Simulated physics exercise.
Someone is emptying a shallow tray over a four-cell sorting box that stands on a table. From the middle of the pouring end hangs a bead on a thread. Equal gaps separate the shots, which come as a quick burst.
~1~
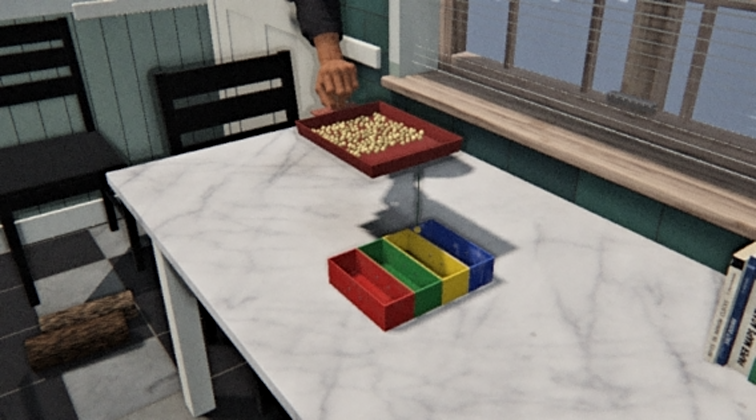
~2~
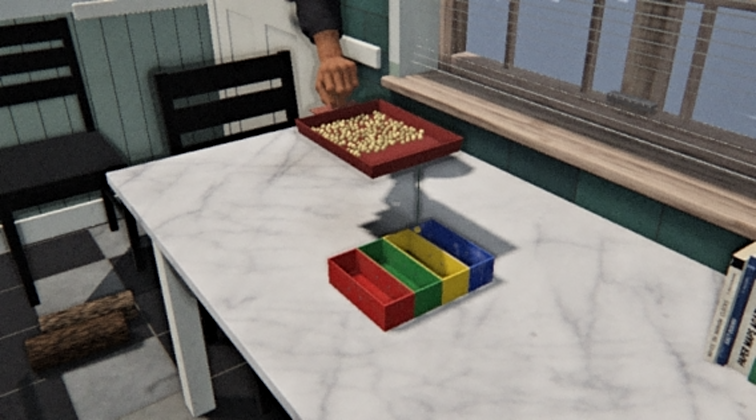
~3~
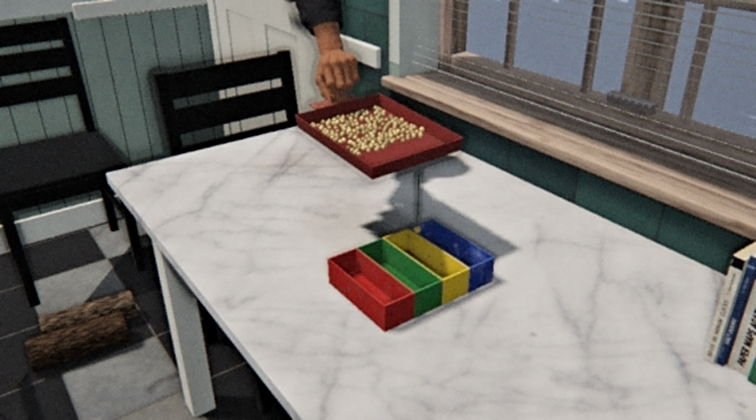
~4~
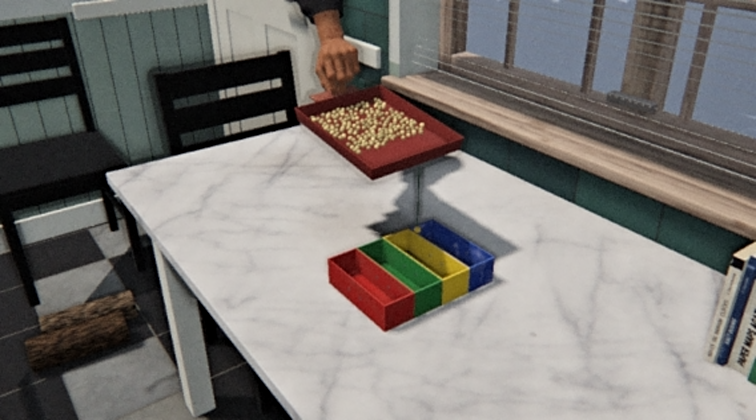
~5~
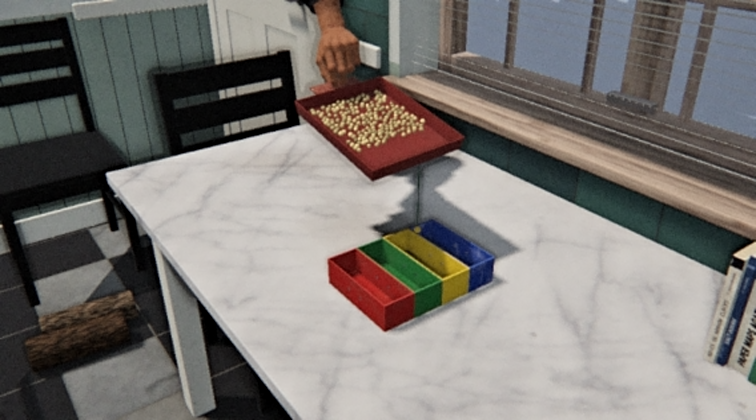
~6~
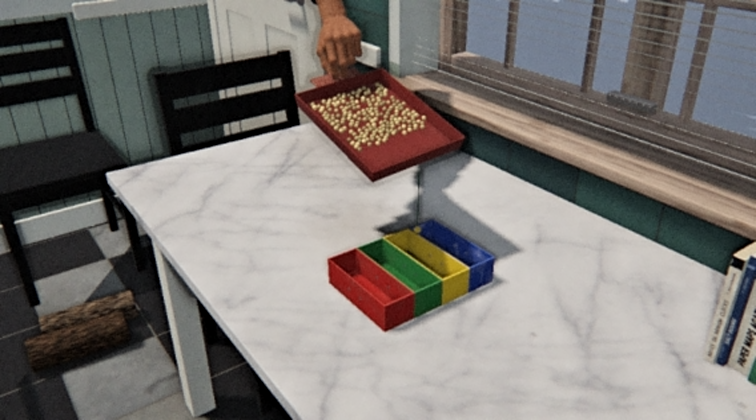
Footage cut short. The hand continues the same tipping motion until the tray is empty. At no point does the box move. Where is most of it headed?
Mostly to the green cell.
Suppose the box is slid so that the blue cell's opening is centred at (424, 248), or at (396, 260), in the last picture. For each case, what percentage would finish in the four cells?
First case around 100 %, second case around 70 %.
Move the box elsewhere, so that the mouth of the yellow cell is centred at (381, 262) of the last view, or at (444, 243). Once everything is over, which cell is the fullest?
That yellow cell, then the cell in red.
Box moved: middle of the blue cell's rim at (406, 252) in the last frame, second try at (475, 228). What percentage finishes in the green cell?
Around 0 and then 20 per cent.
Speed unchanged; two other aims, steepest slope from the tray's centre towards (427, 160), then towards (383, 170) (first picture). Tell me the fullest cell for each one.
The first time it is the blue one, and the second time it is the cell in green.
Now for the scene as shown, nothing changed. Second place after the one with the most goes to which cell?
The runner-up: The yellow one.
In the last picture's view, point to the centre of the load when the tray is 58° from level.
I'd mark it close to (396, 163).
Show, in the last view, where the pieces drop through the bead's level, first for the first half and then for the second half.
Points: About (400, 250), then about (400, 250).
Just after the last frame, tray tipped steeply; almost all on the tray; just a few in the green cell; just a few falling or outside the box.
A moment on, tray tipped right over; almost all on the tray; just a few in the green cell; just a few in the red cell; just a few in the yellow cell; just a few in the blue cell; just a few falling or outside the box.
Further on, tray tipped past a quarter turn; roughly two thirds in the green cell; roughly a quarter in the yellow cell; about a tenth in the red cell; just a few in the blue cell; just a few falling or outside the box.
When it is over, tray tipped past a quarter turn; roughly two thirds in the green cell; roughly a quarter in the yellow cell; about a tenth in the red cell; just a few in the blue cell; just a few outside the box.
